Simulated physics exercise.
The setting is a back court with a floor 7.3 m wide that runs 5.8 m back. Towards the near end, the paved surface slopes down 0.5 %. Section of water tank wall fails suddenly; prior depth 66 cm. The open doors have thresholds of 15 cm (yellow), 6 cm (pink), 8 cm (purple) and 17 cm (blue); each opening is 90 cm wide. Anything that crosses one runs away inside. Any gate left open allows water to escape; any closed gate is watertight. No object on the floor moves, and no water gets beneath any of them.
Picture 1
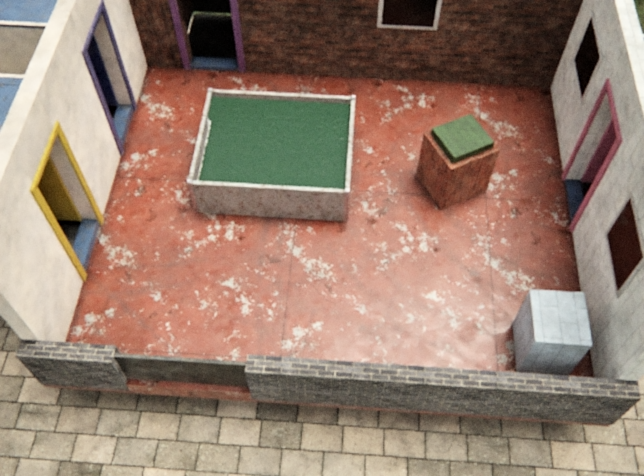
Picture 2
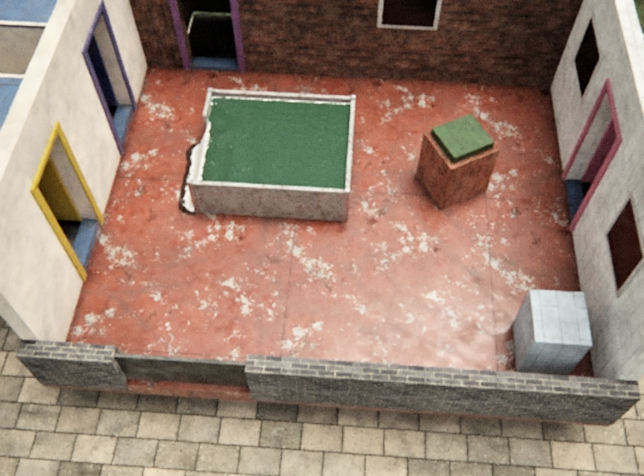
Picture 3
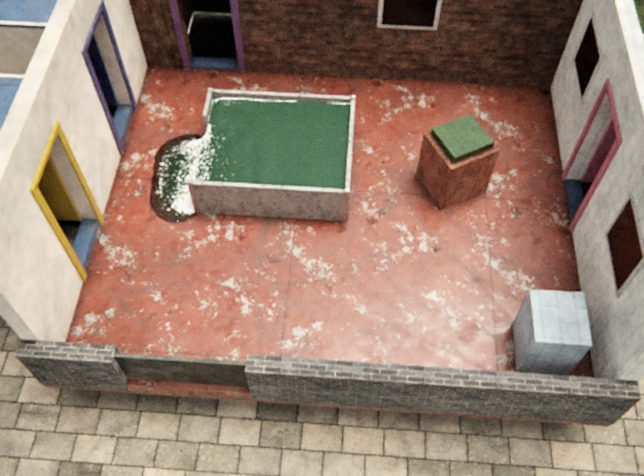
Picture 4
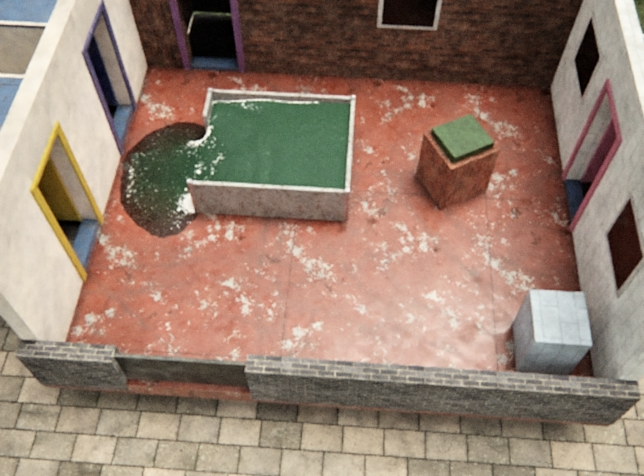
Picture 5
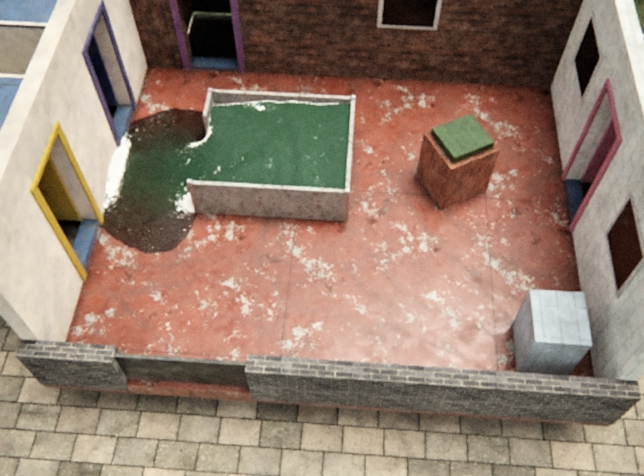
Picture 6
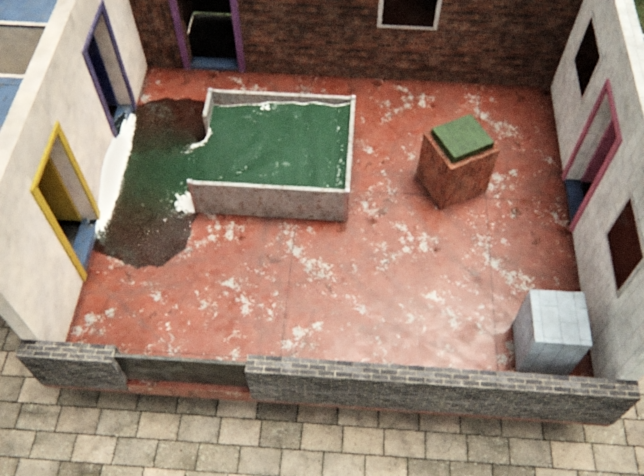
The clip opens on a walled court with a reddish floor and a low tank of still green water, a brown block to its right. The tank's left side gives way, and dark green water pours out, spreading leftward in a widening pool until it meets the left wall in white foam.
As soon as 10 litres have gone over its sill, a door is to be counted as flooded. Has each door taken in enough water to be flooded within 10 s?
One by one: Watch the yellow door: It will outstrip the limit; watch the pink door: It will outstrip the limit; watch the purple door: It will outstrip the limit; watch the blue door: It will outstrip the limit.
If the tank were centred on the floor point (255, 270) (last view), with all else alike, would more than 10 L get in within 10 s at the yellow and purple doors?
Yellow: Too much; purple: Too much.
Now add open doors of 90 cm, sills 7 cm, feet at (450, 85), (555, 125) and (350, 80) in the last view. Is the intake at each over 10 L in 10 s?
First doorway falls short, second gets there, third falls short.
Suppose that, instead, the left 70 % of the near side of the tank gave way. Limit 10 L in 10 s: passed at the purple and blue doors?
Result against the limit at purple: Limit broken; result at blue: Limit held.
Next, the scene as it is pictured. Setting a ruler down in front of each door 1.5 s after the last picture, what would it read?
Measured in centimetres, the yellow door gives 23, the pink door 0, the purple door 13 and the blue door 27.
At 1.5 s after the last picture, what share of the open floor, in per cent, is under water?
25 %.
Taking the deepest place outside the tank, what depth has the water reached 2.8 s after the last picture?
Peak depth: Approx. 29 cm.
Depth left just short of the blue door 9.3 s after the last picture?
Depth: Approx. 6.0 cm.
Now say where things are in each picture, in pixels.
Still water, 66 cm deep, in the water tank at (275, 141), in the first picture.
Water pours out at (204, 167) and has run 0.7 m, to a hidden place; typically 9 cm deep outside, 66 cm at the water tank's back, in the second picture.
The front is at (167, 147), 1.0 m from the gap at (204, 169); 1.1 m2 of floor is under water; 66 cm left at the back of the water tank, in the third picture.
Water pours out at (204, 170) and has run 1.4 m, to (133, 153); typically 9 cm deep outside, 66 cm at the water tank's back, in the fourth picture.
The front is at (130, 128), 1.8 m from the gap at (204, 170); 3.3 m2 of floor is under water; 66 cm left at the back of the water tank, in the fifth picture.
The front is at (135, 110), 2.0 m from the gap at (204, 170); 3.8 m2 of floor is under water; 62 cm left at the back of the water tank, in the sixth picture.
Then, 0.7 s after the last picture water covers 15 % of the floor and is deepest (46 cm) near (113, 186); yellow door 23 cm at the sill, 2 L in, pink door not reached, purple door not reached, blue door 28 cm at the sill, 18 L in.
Then, 1.5 s after the last picture water covers 25 % of the floor and is deepest (40 cm) near (113, 186); yellow door 23 cm at the sill, 23 L in, pink door not reached, purple door 13 cm at the sill, 0 L in, blue door 27 cm at the sill, 55 L in.
Then, 2.8 s after the last picture water covers 45 % of the floor and is deepest (29 cm) near (60, 363); yellow door 16 cm at the sill, 43 L in, pink door not reached, purple door 15 cm at the sill, 29 L in, blue door 18 cm at the sill, 88 L in.
Then, 5.3 s after the last picture water covers 90 % of the floor and is deepest (17 cm) near (64, 351); yellow door 10 cm at the sill, 45 L in, pink door not reached, purple door 11 cm at the sill, 63 L in, blue door 11 cm at the sill, 92 L in.
Then, 9.3 s after the last picture water covers 100 % of the floor and is deepest (13 cm) near (544, 97); yellow door 6 cm at the sill, 45 L in, pink door 12 cm at the sill, 50 L in, purple door 5 cm at the sill, 70 L in, blue door 6 cm at the sill, 92 L in.
